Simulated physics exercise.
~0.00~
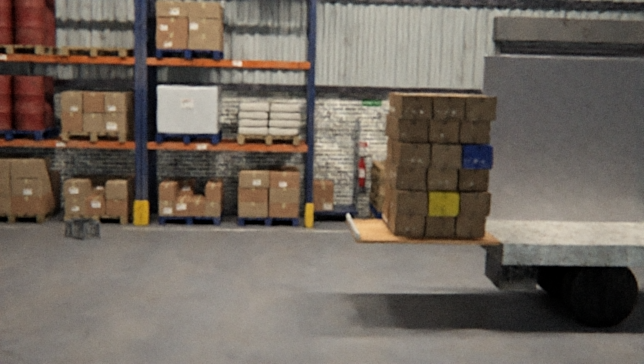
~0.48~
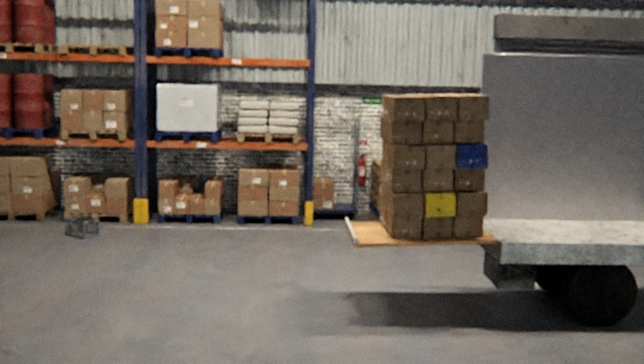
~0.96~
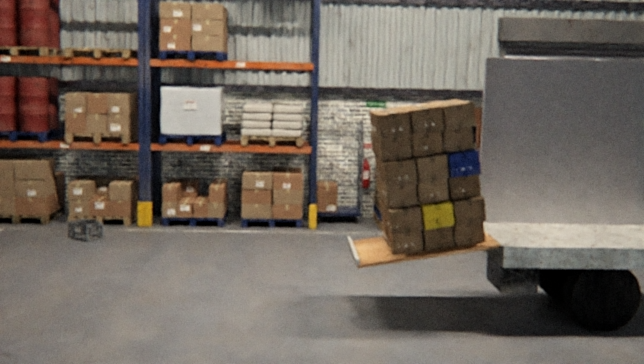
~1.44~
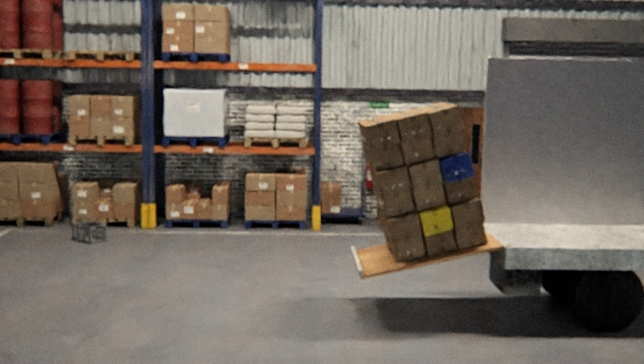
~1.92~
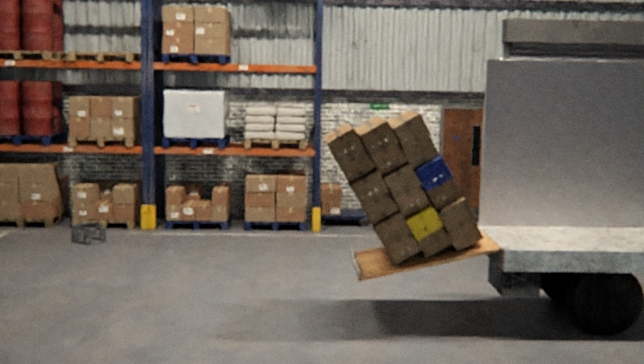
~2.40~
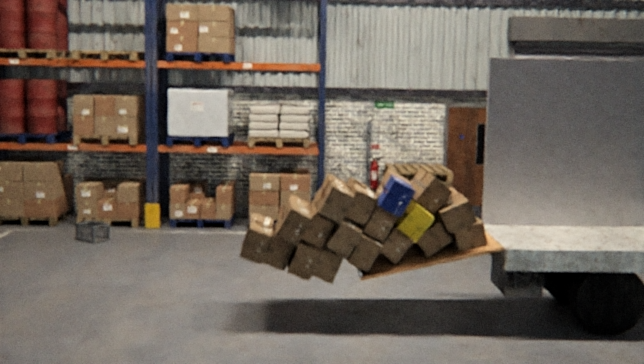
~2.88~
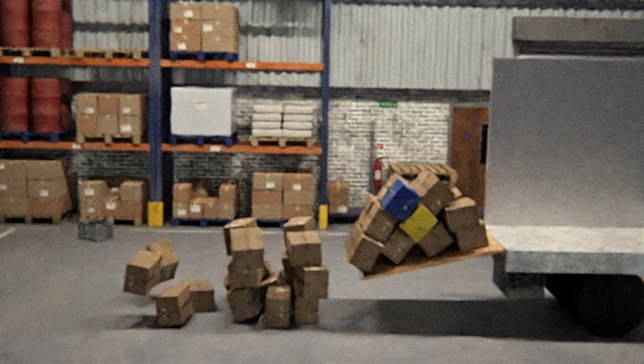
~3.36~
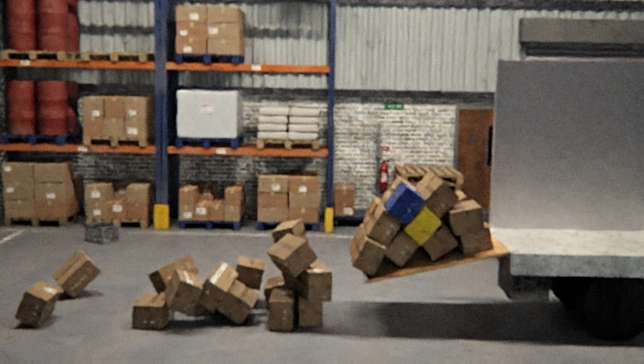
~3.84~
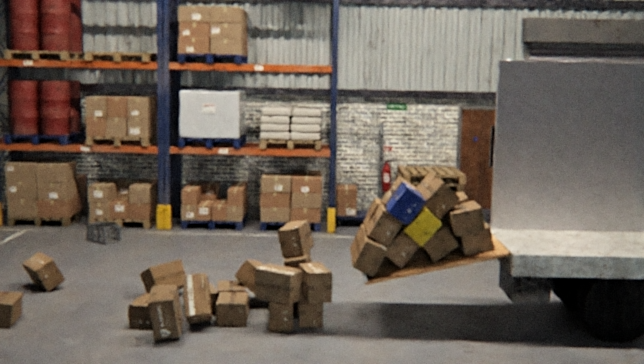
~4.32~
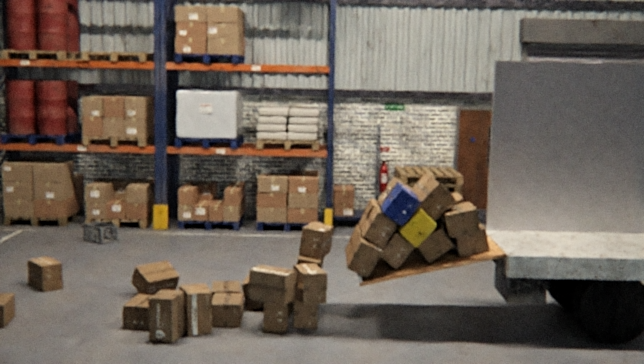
In a warehouse, a tall stack of brown cartons on a lorry's tail lift leaned left as the platform tilted down, then toppled, spilling many across the floor while the rest, including the blue and yellow ones, stayed heaped on the sloping platform.
